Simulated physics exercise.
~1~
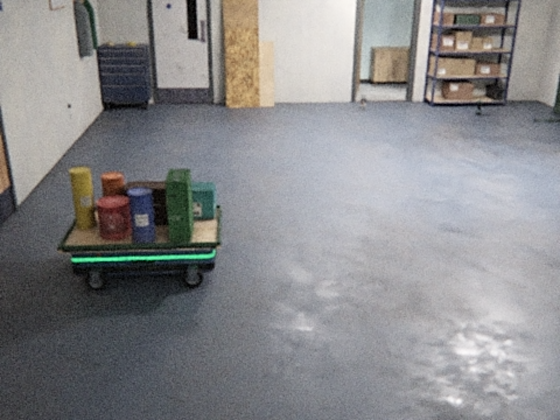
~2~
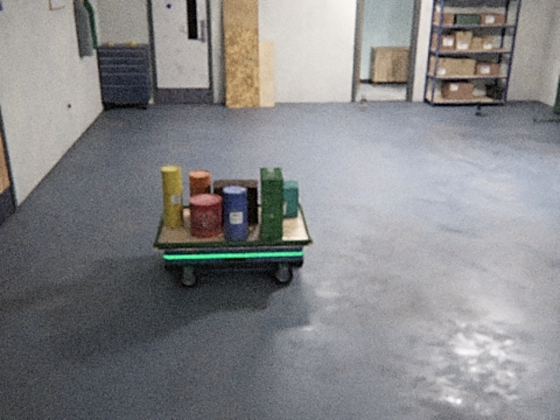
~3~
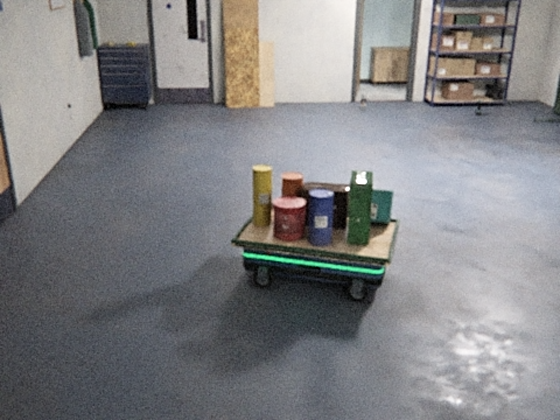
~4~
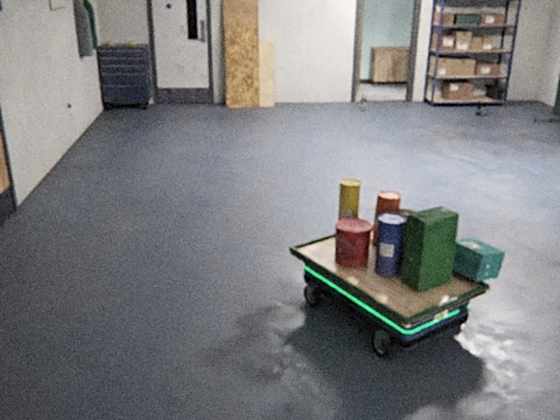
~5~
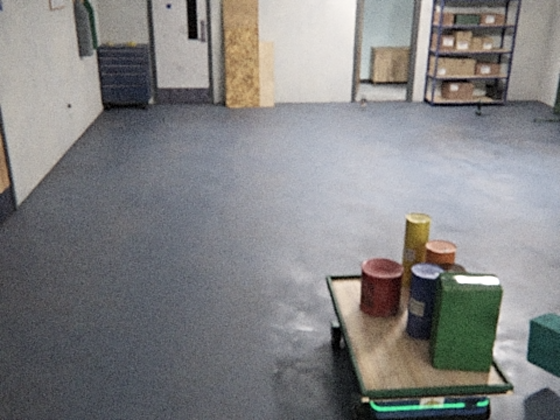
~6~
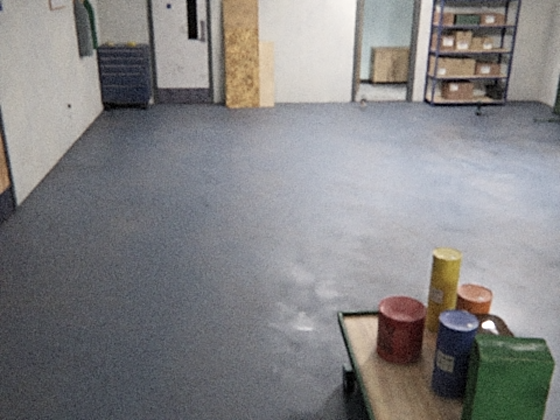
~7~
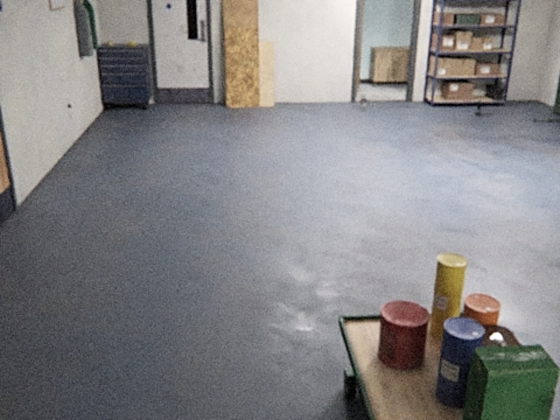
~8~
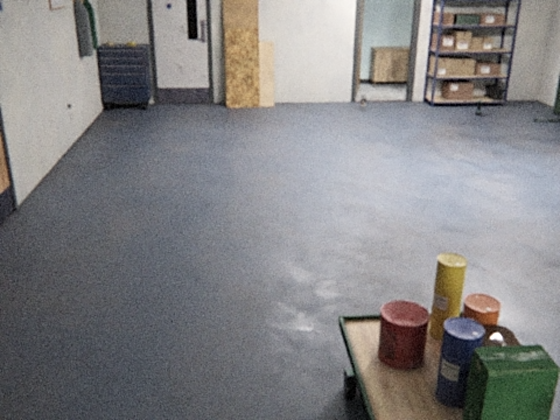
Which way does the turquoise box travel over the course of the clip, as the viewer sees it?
The turquoise box moves to the right, first riding on the robot and then going off its deck as the robot turns.
